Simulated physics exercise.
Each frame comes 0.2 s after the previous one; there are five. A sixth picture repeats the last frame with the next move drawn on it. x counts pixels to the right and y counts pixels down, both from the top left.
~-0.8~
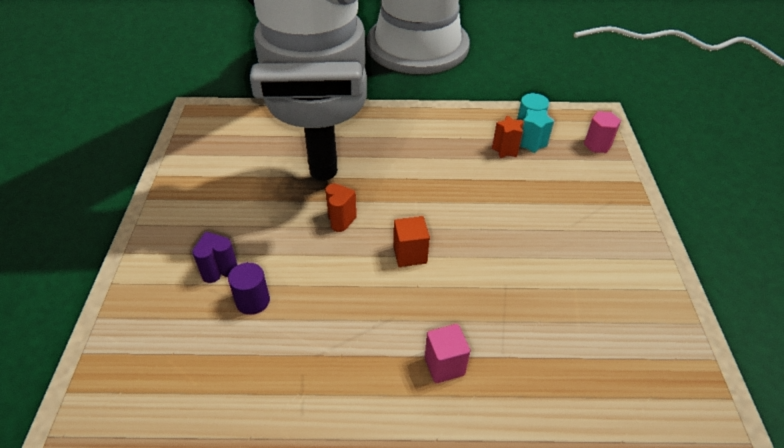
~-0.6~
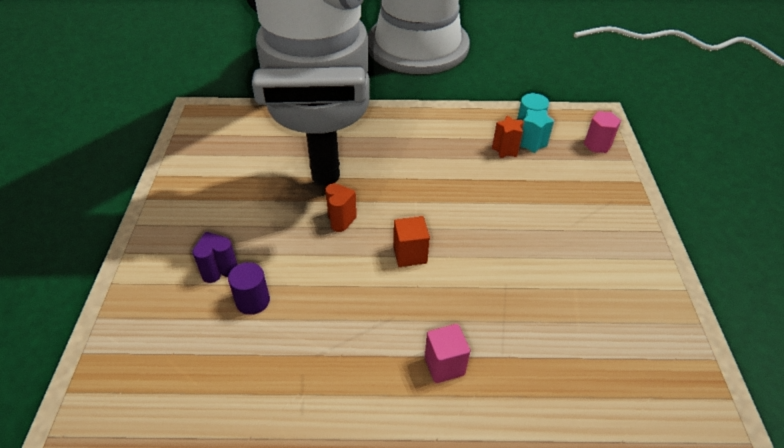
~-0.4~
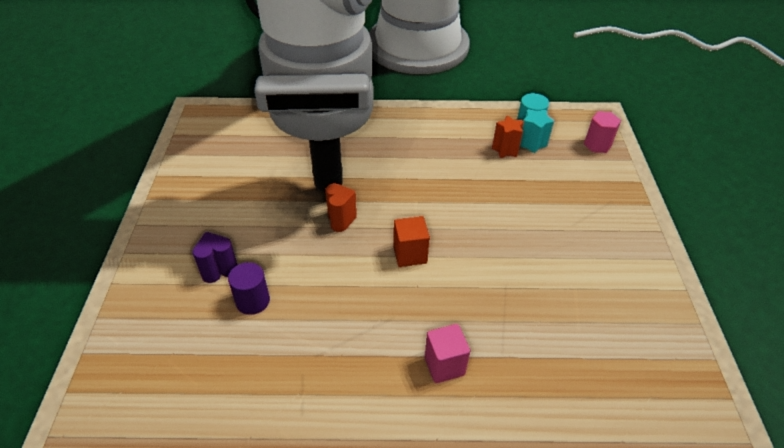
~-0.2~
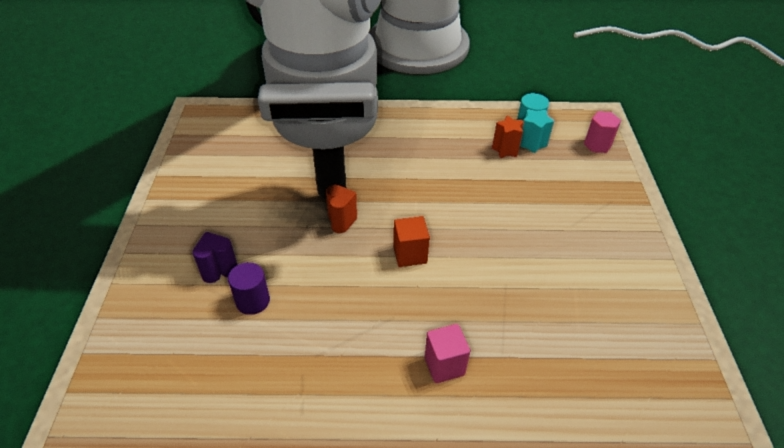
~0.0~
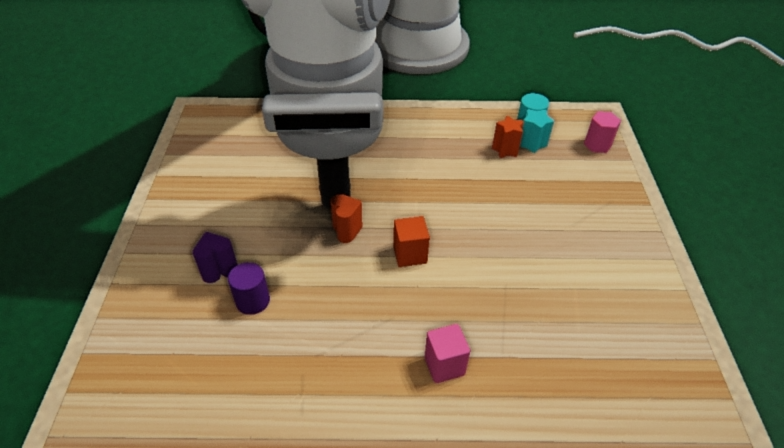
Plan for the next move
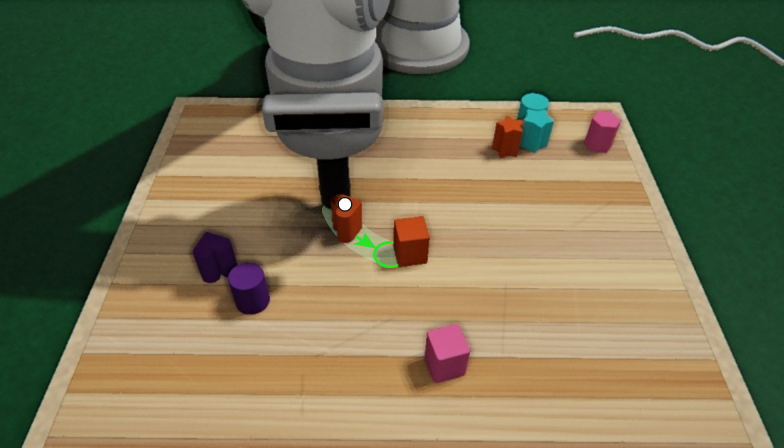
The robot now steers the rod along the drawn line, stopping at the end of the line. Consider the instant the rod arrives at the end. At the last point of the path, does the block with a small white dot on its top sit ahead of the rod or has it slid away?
The rod should slip past it.
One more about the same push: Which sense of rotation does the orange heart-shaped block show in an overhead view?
The answer is clockwise.
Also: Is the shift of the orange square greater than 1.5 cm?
Going by the path, no.
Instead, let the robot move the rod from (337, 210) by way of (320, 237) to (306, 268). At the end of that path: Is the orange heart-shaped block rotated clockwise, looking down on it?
No - that is not the case.
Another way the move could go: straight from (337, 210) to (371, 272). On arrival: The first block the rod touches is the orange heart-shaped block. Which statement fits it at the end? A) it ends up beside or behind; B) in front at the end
The one that fits is B, in front at the end.
Path on the board, from (337, 210) by way of (348, 227) and (366, 243) to (390, 254); the dot is on the orange heart-shaped block.
On the path given first. Halfway along, rod at (355, 227); orange heart-shaped block at (366, 233).
At the end, rod at (390, 245); orange heart-shaped block at (385, 255), turned 55° clockwise; orange square at (424, 230).
